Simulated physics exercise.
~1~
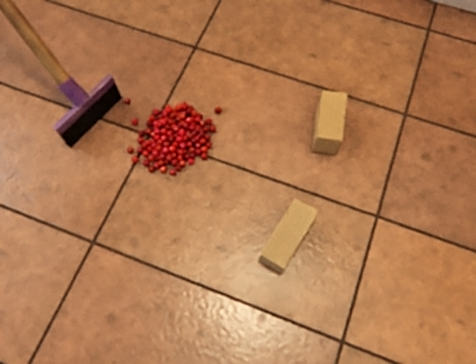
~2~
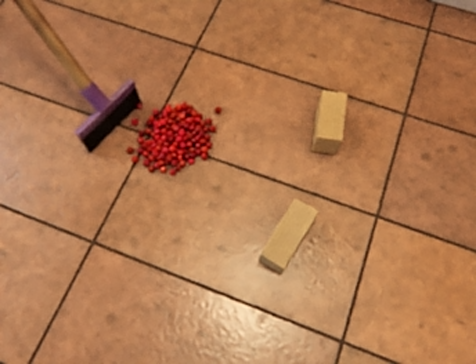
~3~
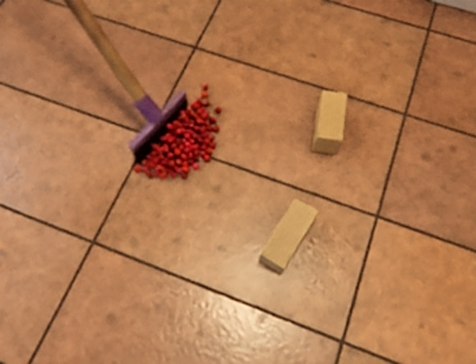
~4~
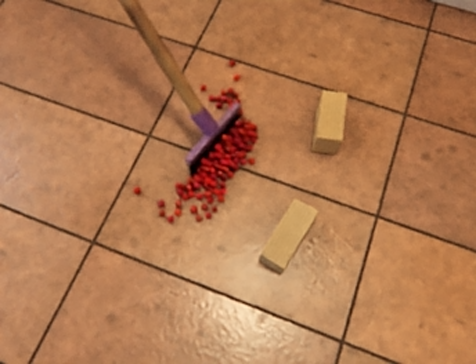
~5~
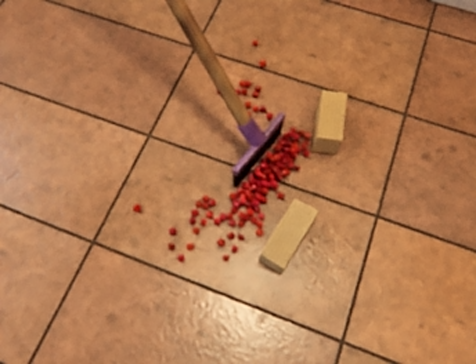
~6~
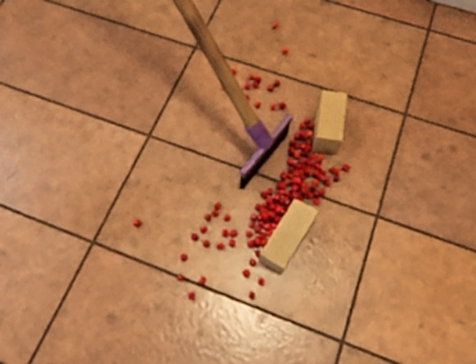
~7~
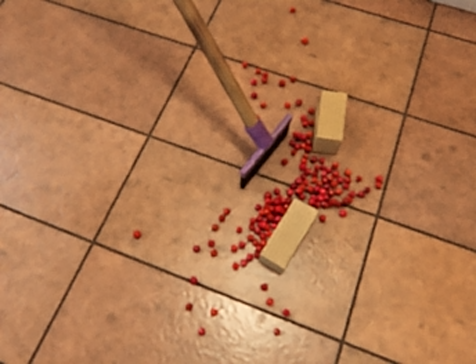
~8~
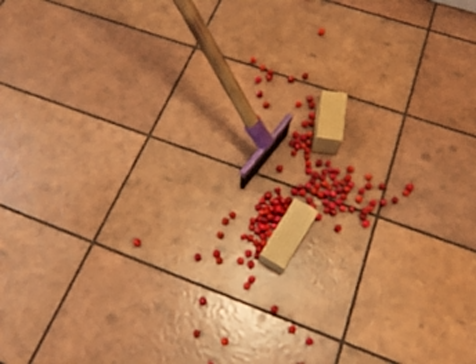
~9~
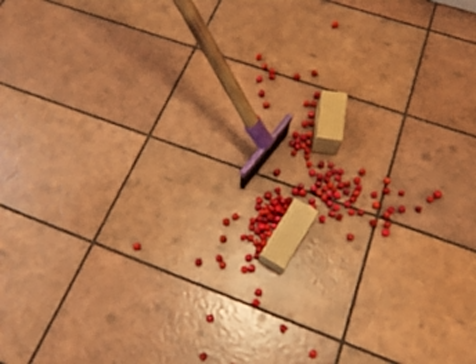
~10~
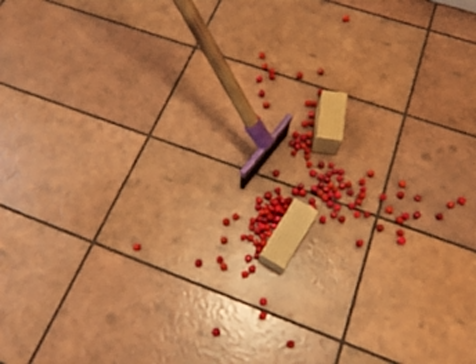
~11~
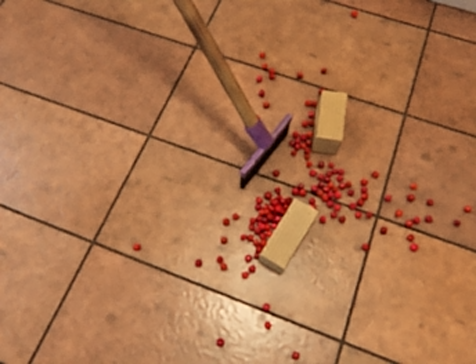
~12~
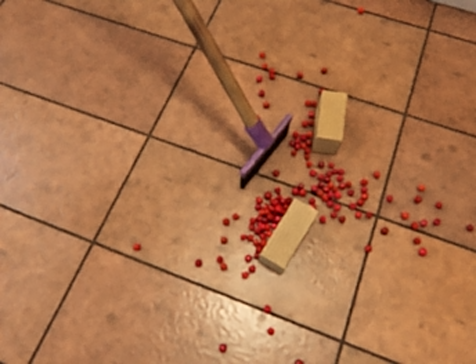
The clip shows a purple squeegee pushing a pile of red cranberries rightward across a tiled floor toward two tan blocks. The squeegee stops short of the blocks, and the berries scatter, many staying held up before them while others roll through the gap and a few go around.
